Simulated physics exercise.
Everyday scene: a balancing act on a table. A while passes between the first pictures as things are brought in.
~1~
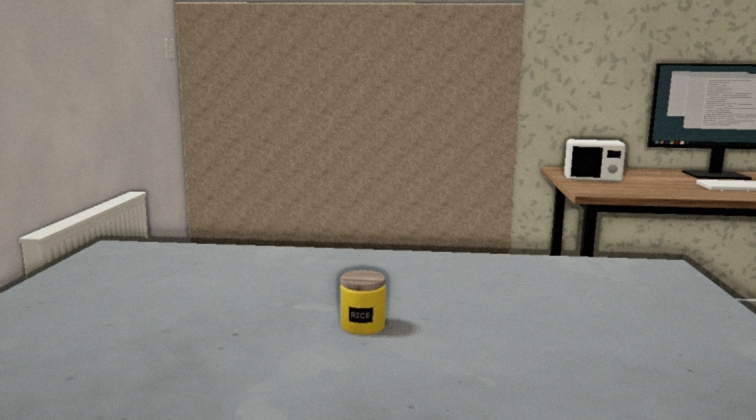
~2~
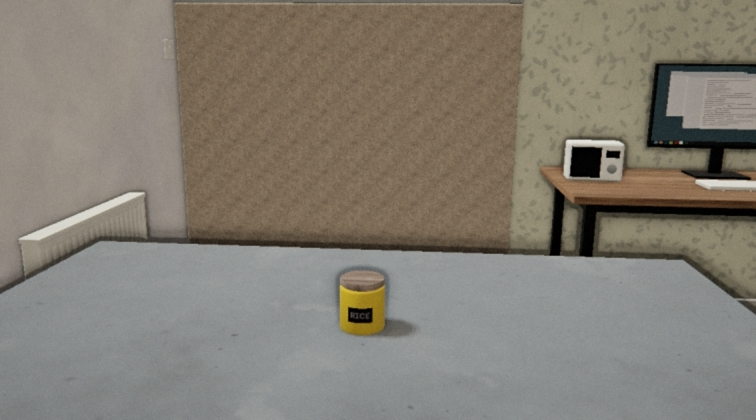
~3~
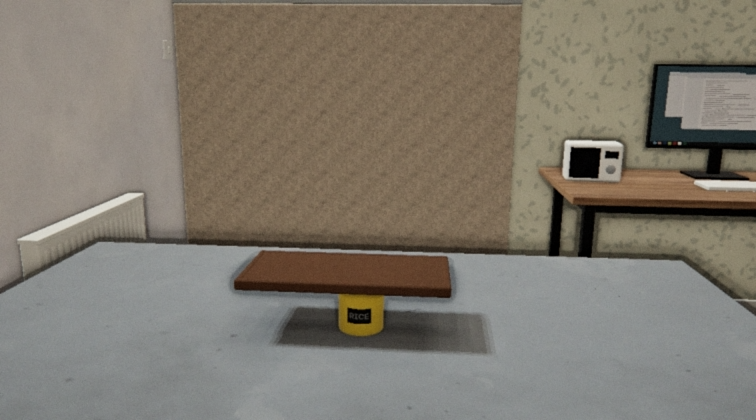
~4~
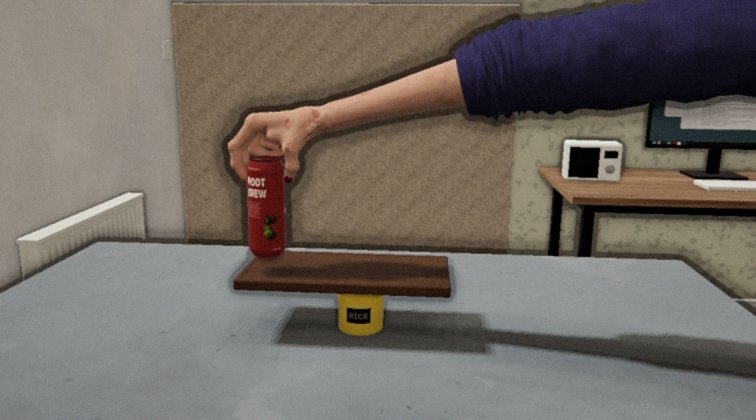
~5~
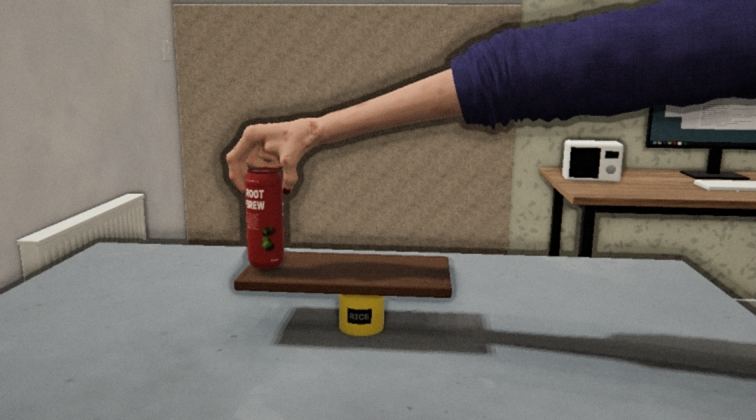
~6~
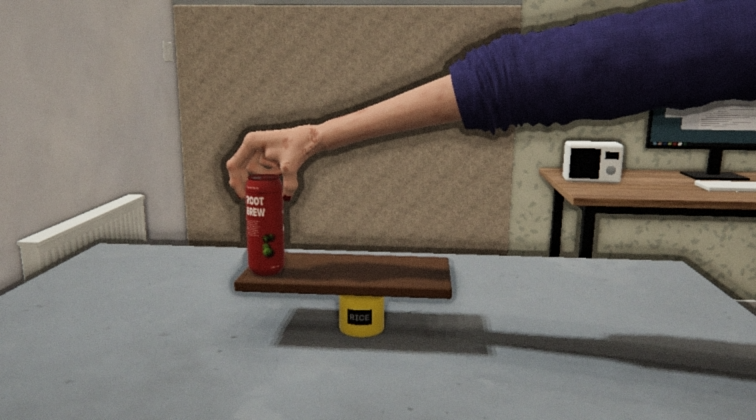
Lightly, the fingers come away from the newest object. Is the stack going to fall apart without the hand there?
Yes, the tower does not remain standing.
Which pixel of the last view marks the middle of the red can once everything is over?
Close to pixel (202, 299).
Then, 0.40 s on from there, red can now fallen; brown lid turned 34° from how it was put.
Then, 0.70 s on from there, brown lid turned 8° from how it was put.
In the end, fallen, red can; the other 2 unmoved. At the end, from the last picture's camera, red can near (201, 299). The stack comes apart.
